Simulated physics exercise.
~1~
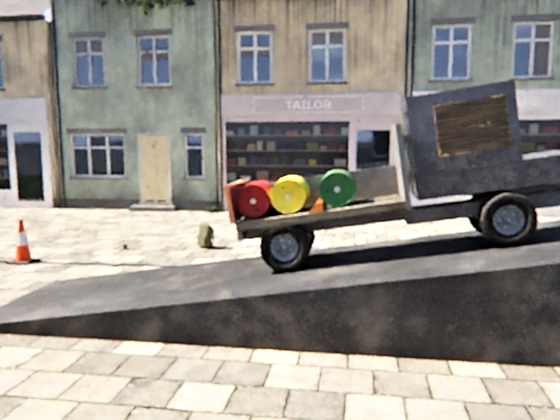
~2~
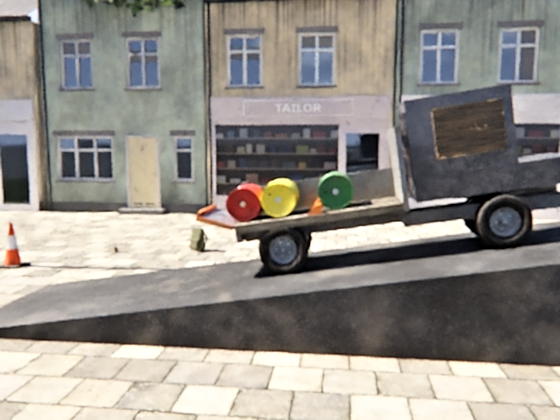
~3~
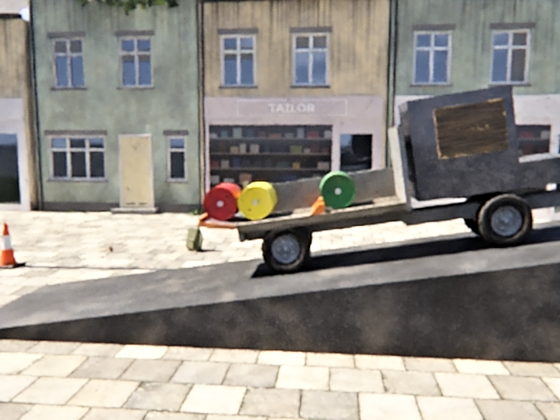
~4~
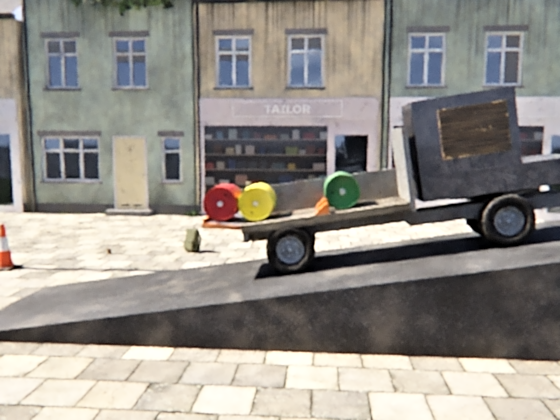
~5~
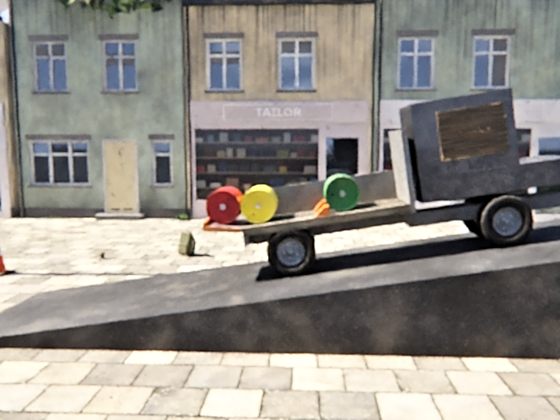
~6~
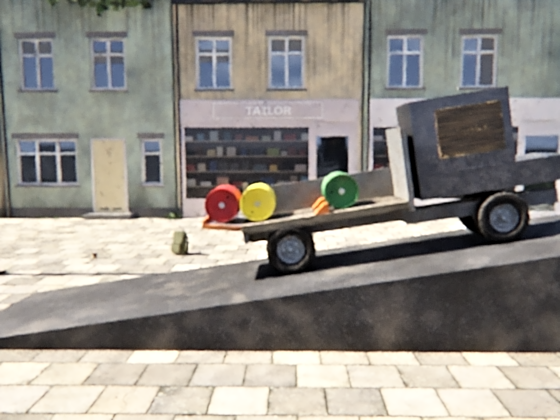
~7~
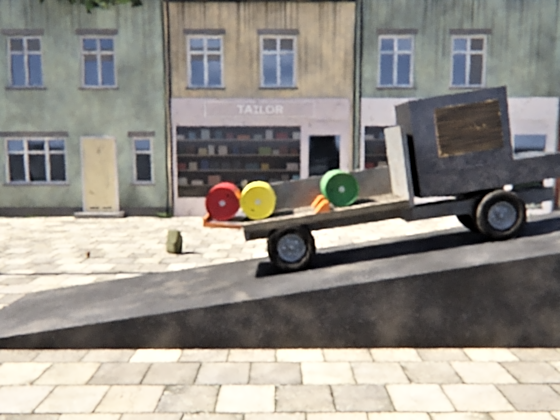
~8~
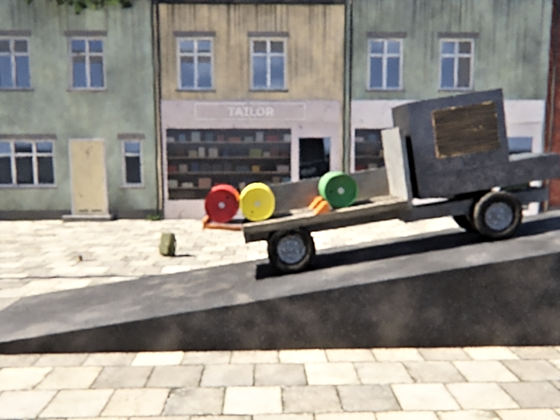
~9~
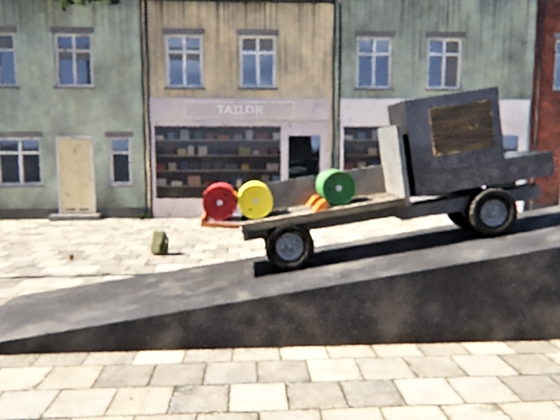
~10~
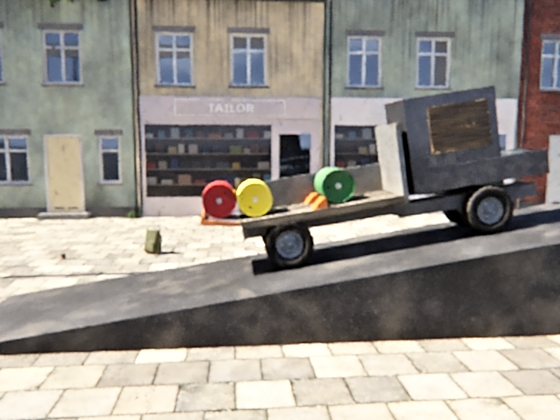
The red and yellow kegs roll left as the tailgate drops, then rest aboard.
